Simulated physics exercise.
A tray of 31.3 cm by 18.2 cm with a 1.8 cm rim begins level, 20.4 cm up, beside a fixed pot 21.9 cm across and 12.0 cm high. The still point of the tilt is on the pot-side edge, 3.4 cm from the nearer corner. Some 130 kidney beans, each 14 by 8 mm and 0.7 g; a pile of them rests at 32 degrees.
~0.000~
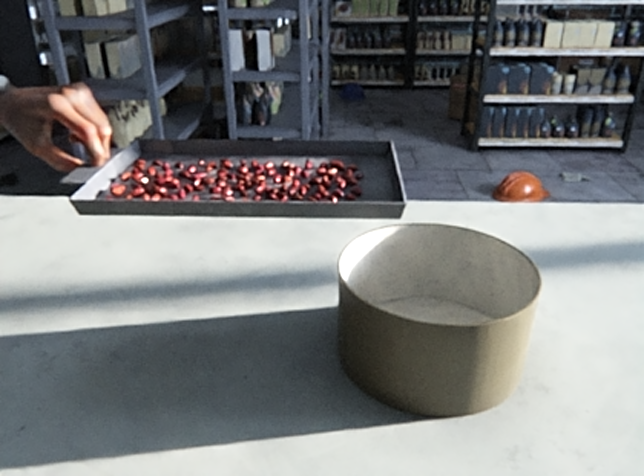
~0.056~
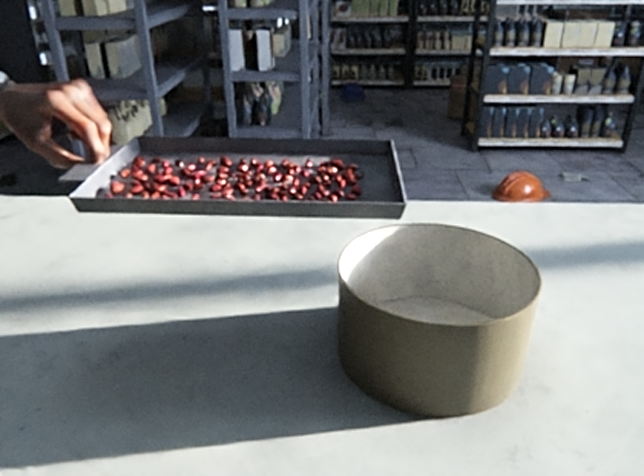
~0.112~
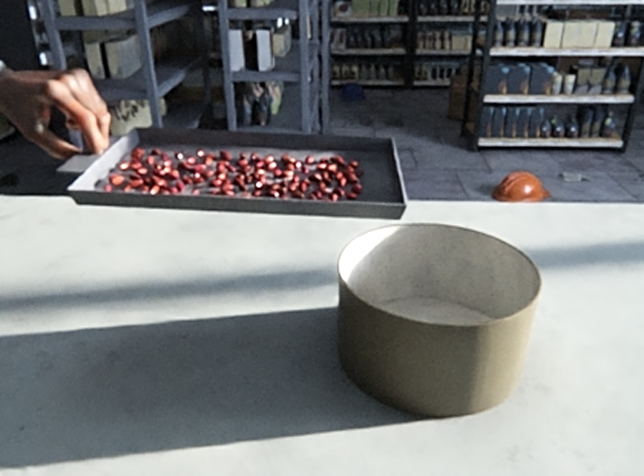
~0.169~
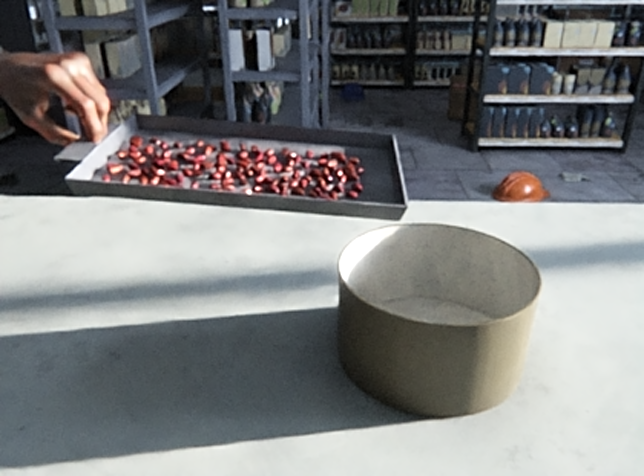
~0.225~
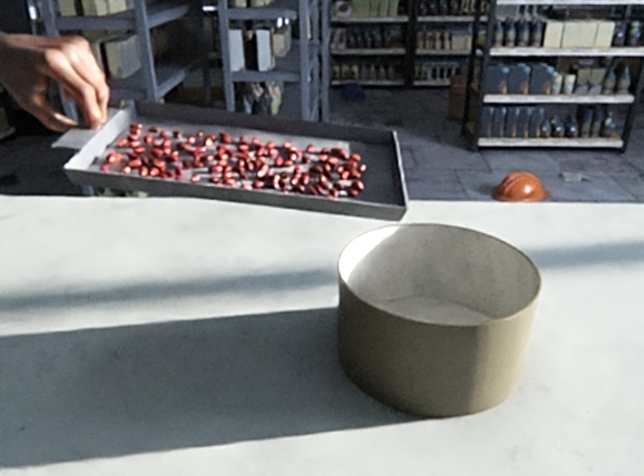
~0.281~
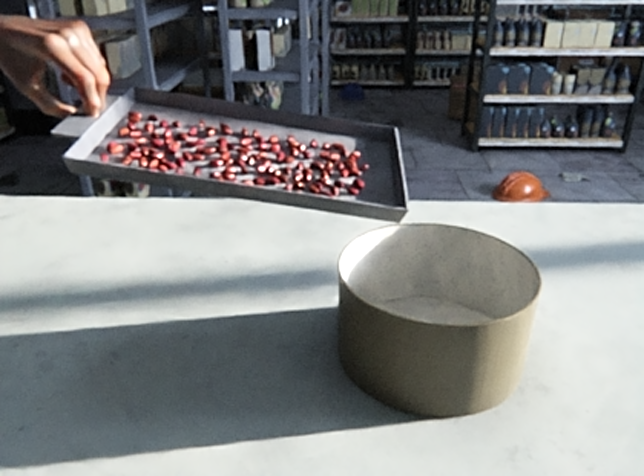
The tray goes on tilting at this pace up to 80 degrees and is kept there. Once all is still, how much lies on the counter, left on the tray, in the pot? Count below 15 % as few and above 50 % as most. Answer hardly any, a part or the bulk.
Counter hardly any, tray hardly any, pot the bulk.
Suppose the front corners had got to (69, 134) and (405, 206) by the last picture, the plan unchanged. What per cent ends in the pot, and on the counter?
Pot 95, counter 0.
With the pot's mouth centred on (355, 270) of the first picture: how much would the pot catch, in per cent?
Some 75 per cent.
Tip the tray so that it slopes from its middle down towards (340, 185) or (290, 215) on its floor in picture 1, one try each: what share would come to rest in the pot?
Some 70 and 55 per cent.
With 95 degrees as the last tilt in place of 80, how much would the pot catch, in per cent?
It would be near 95 per cent.
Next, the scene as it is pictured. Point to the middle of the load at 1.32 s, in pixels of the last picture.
Around (380, 182).
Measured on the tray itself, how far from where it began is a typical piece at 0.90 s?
Roughly 9 cm.
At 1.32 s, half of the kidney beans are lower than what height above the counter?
Roughly 24 cm.
After 0.90 s, tilt 44 degrees; the tray holds 100 %, the pot 0 %.
Then, at 1.32 s, tilt 65 degrees; the tray holds 90 %, the pot 5 %.
After 1.81 s, tilt 80 degrees; the tray holds 15 %, the pot 70 %.
In the end, at 2.9 s, counter 10 %, tray 10 %, pot 85 %.
